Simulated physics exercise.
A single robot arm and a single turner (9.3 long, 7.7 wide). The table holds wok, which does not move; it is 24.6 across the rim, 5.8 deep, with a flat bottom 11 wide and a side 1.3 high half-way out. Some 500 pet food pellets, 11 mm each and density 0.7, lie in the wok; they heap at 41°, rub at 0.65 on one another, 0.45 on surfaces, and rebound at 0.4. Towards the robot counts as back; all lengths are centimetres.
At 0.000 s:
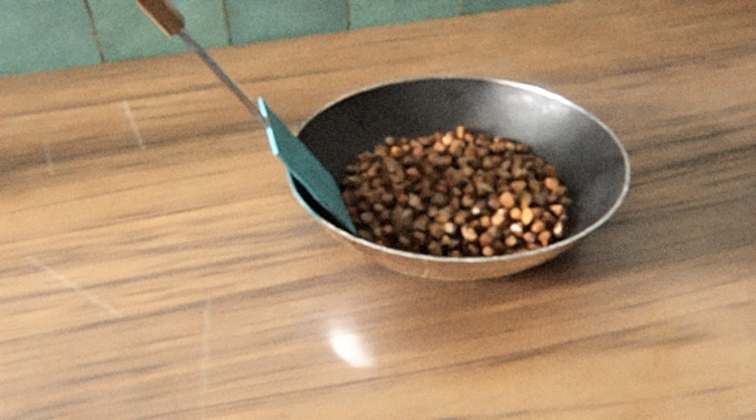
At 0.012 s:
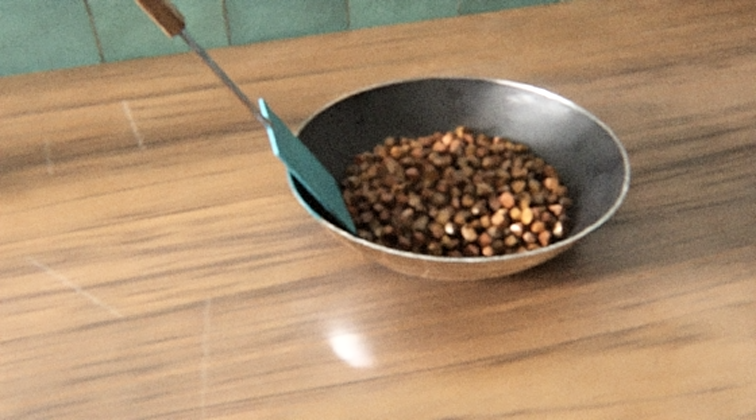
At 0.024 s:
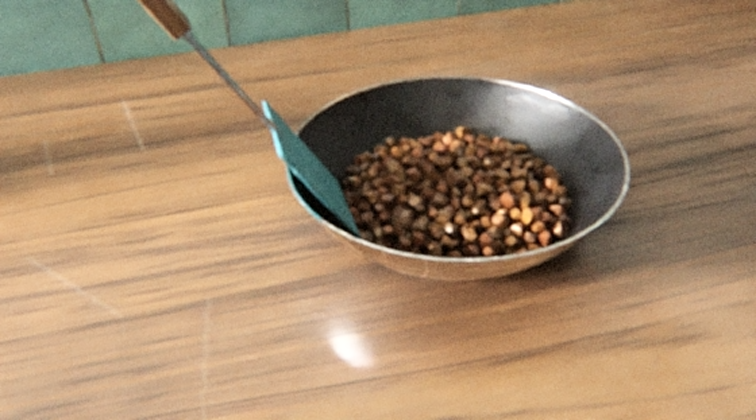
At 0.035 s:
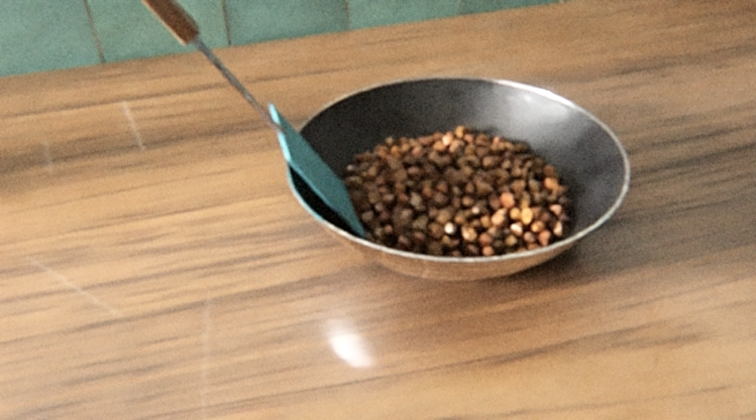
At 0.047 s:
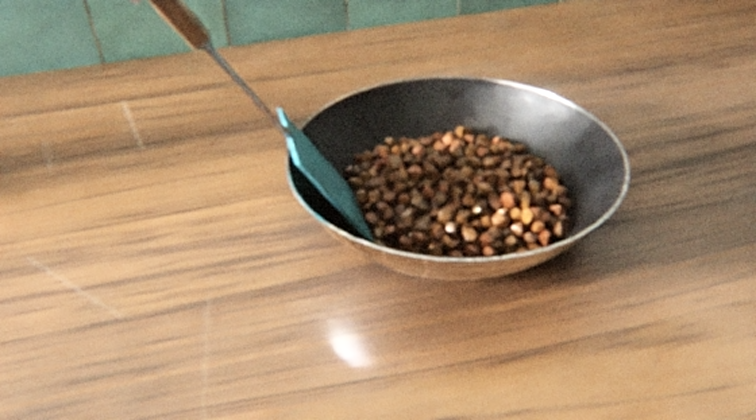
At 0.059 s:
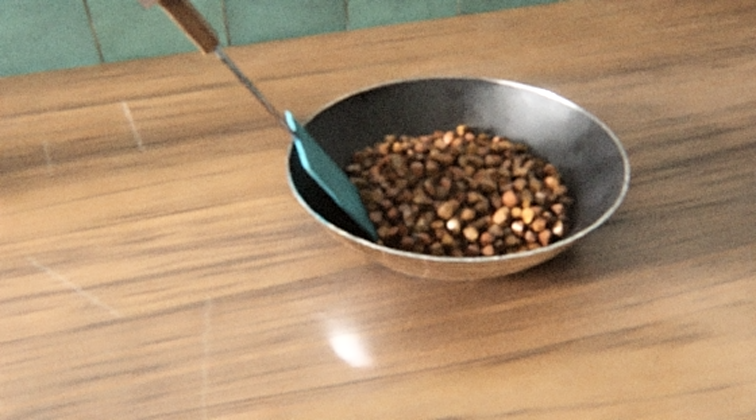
The footage shows a teal turner with a brown handle sliding slightly to the right along the left inner side of a dark wok, while the heap of small brown pieces inside stays almost unchanged on the wooden surface.
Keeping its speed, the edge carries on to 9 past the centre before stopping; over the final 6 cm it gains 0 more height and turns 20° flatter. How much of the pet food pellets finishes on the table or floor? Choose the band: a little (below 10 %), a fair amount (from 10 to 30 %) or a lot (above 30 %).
It is a fair amount, from 10 to 30 %.
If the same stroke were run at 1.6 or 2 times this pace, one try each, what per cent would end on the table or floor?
30 and 40 %.
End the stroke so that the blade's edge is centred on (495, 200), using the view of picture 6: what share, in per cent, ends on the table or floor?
0 %.
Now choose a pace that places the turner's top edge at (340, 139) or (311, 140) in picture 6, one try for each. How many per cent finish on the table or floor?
Estimates: About 45 %, about 30 %.
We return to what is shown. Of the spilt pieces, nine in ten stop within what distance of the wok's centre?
It comes to about 25 cm.
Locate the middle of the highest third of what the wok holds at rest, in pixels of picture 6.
Roughly at (564, 139).
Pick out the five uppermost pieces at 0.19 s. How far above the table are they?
I'd put it close to 13 cm.
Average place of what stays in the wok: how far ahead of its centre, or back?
The balance point lies close to 4.0 cm ahead.
After 0.19 s, sloping 59°, highest piece 21 above the table; 502 in the wok, 3 on the blade or in flight.
After 0.32 s, sloping 52°, highest piece 33 above the table; 498 in the wok, 1 on the table or floor, 6 on the blade or in flight.
After 0.58 s, sloping 39°, highest piece 8 above the table; 392 in the wok, 105 on the table or floor, 8 on the blade or in flight.
After 1.63 s, sloping 39°, highest piece 8 above the table; 389 in the wok, 116 on the table or floor.
In the end, 389 in the wok, 116 on the table or floor. That is 23 % on the table or floor.
